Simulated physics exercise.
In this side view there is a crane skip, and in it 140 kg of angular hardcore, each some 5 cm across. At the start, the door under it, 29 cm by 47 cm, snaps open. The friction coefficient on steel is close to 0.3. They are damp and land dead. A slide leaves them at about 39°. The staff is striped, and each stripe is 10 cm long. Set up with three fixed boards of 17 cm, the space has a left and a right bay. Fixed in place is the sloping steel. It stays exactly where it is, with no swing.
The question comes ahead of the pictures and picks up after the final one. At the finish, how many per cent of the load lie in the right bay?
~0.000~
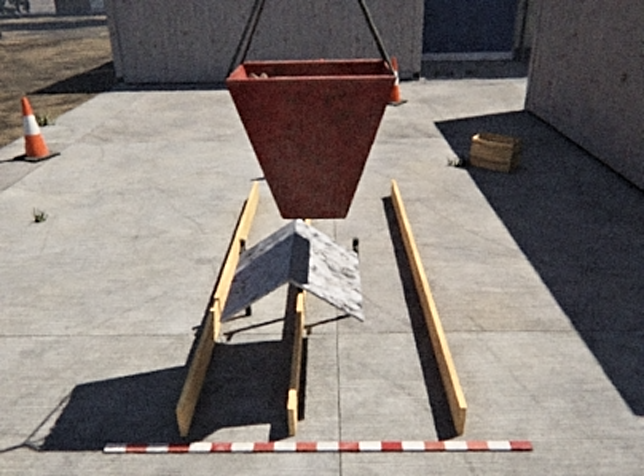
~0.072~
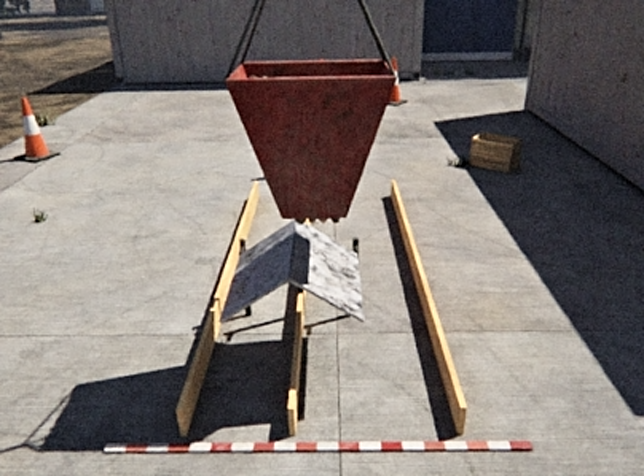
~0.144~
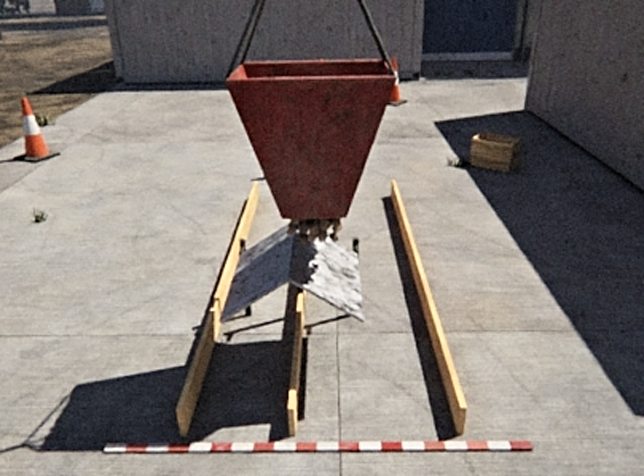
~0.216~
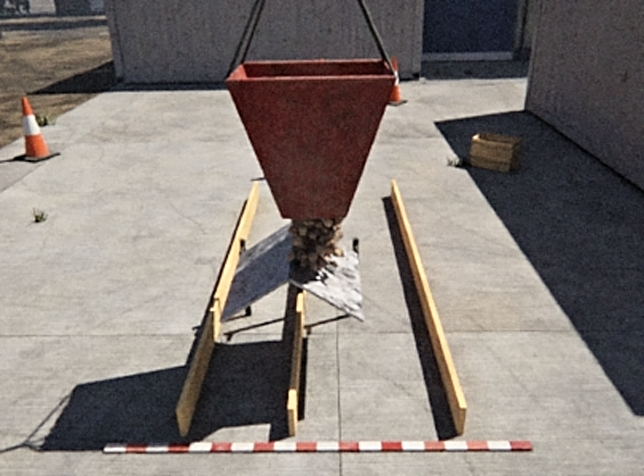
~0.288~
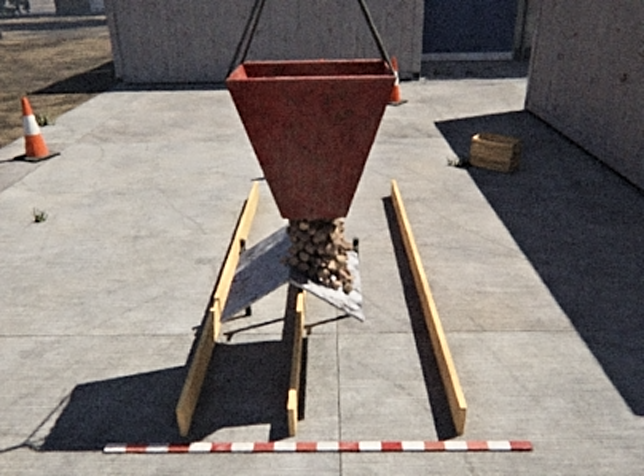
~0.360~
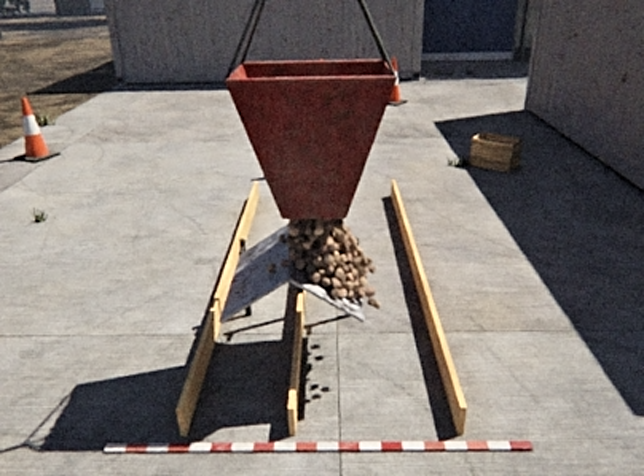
89 %.
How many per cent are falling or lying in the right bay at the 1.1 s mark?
By then I'd say close to 85 per cent.
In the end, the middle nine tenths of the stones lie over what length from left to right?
I'd put it at close to 150 cm.
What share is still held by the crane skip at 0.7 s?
Around 5 per cent is yet inside.
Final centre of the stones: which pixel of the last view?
About (405, 350).
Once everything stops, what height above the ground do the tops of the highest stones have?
Height at rest: Around 26 cm.
After 0.7 s, 6 % in the crane skip, 46 % on the steel, 1 % falling or lying in the left bay, 47 % falling or lying in the right bay; the stones farthest right are at (432, 350).
After 1.1 s, 0 % in the crane skip, 8 % on the steel, 5 % falling or lying left of the bays, 2 % falling or lying in the left bay, 84 % falling or lying in the right bay, 2 % falling or lying right of the bays; the stones farthest right are at (465, 338).
After 1.7 s, 0 % in the crane skip, 7 % falling or lying left of the bays, 1 % falling or lying in the left bay, 89 % falling or lying in the right bay, 3 % falling or lying right of the bays; the stones farthest right are at (493, 333).
After 2.6 s, 0 % in the crane skip, 7 % falling or lying left of the bays, 1 % falling or lying in the left bay, 89 % falling or lying in the right bay, 3 % falling or lying right of the bays; the stones farthest right are at (493, 333).
After 4.5 s, 0 % in the crane skip, 7 % left of the bays, 1 % in the left bay, 89 % in the right bay, 3 % right of the bays; the stones farthest right are at (493, 333).
